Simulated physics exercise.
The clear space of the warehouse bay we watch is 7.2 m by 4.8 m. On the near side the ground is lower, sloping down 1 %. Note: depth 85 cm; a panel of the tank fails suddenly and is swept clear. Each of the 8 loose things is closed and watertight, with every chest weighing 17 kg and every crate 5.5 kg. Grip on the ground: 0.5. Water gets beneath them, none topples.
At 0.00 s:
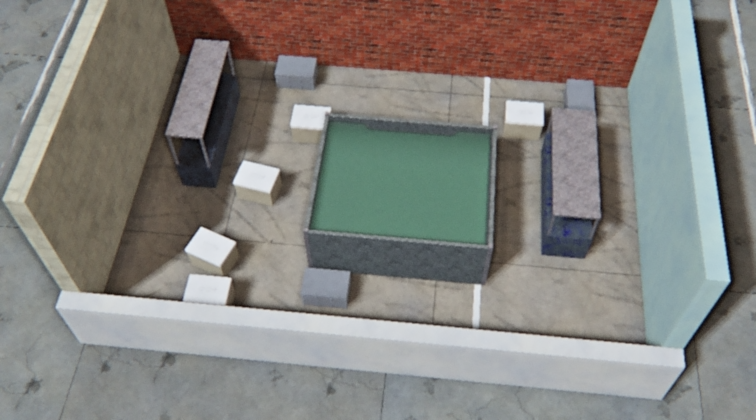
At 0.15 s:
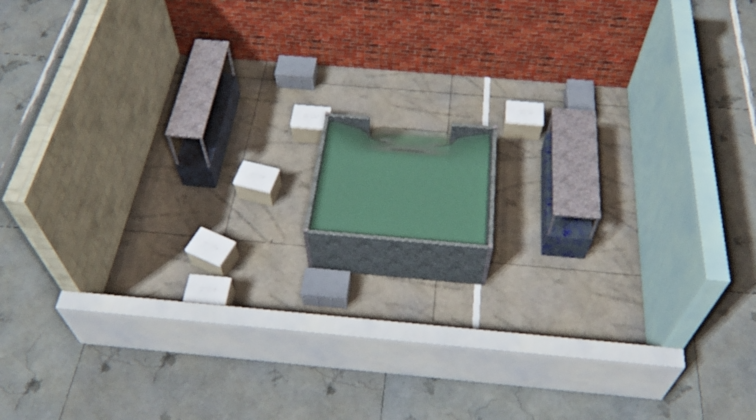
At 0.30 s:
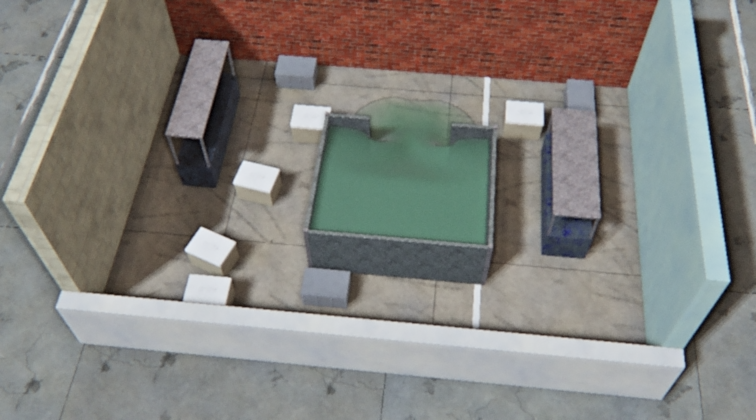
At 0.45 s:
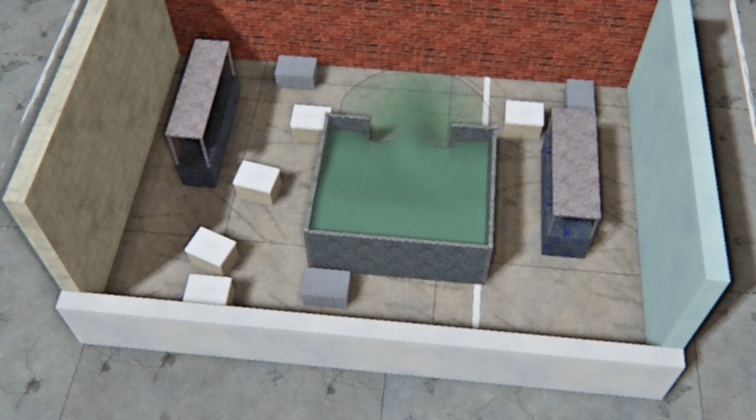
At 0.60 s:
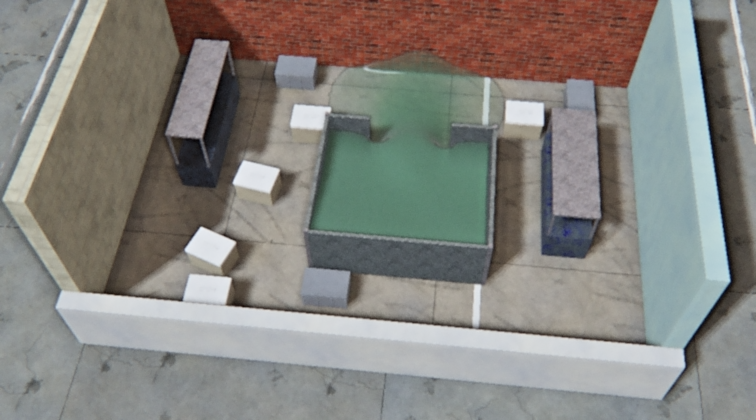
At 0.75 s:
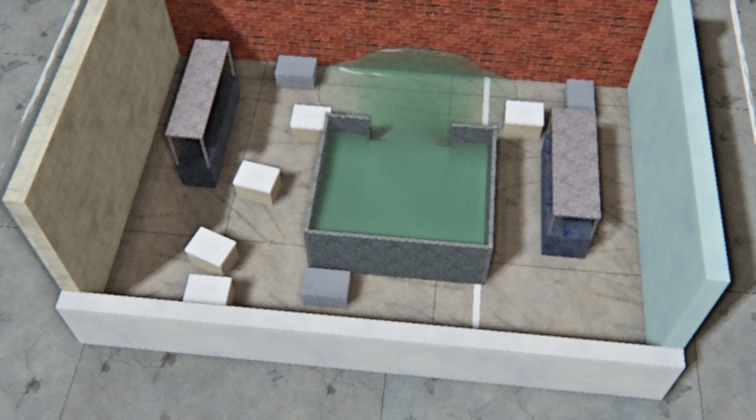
A square grey tank of green water stands in the middle of a walled warehouse bay, seen from high above by a still camera. White and grey blocks sit around it, with dark, grey-topped shelves at left and right and a red brick wall behind. The middle of the tank's far side opens, and water pours through, spreading backward to the bricks while the blocks stay put.
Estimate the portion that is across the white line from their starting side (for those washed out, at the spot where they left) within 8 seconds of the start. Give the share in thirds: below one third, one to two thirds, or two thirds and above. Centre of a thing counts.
Fraction: Beneath a third.
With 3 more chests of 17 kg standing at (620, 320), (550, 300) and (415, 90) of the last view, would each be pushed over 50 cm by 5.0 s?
Order as asked - goes beyond, stays inside, goes beyond.
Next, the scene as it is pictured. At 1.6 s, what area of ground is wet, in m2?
At that time the wet patch spans about 13 m2.
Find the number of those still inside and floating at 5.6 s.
5 at that moment.
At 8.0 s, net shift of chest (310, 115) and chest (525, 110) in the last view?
0 cm, 140 cm.
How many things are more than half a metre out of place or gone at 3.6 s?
I count 3.
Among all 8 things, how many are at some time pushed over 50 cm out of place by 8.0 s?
6 in all.
After 1.6 s 0 of 8 are over the mark; 0 afloat.
After 3.6 s 0 of 8 are over the mark; 1 afloat.
After 5.6 s 1 of 8 are over the mark; 5 afloat.
After 8.0 s 1 of 8 are over the mark; 7 afloat.
